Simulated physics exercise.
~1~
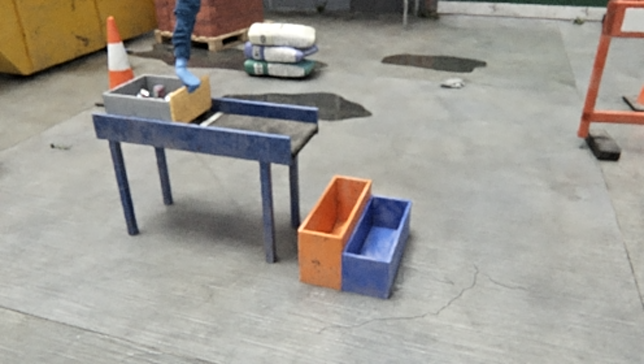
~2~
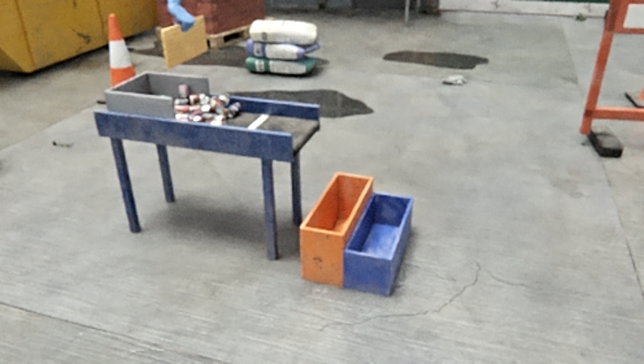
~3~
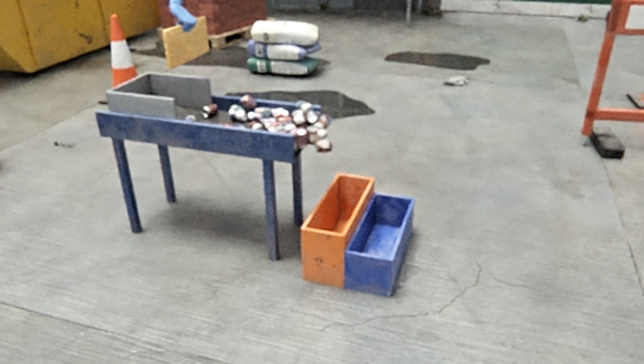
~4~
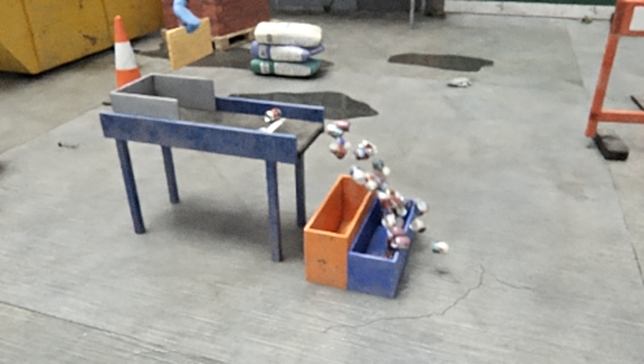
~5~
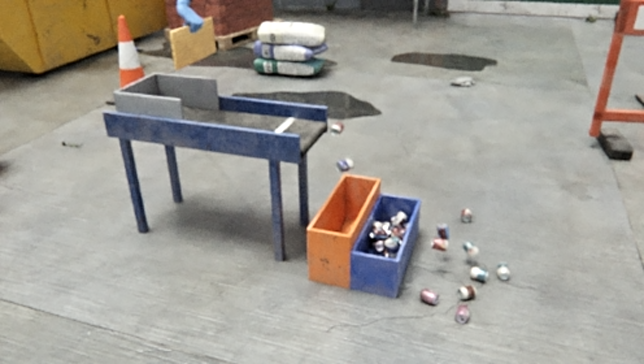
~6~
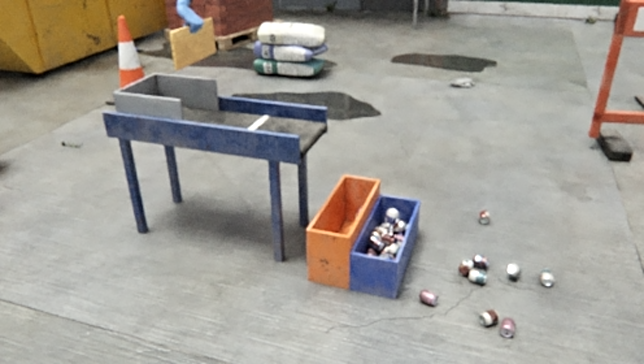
A blue-gloved hand lifted a wooden gate from a grey pen on a blue conveyor, and mini cans slid right and spilled off the end, most dropping into the blue tote while several scattered across the concrete floor beyond it.
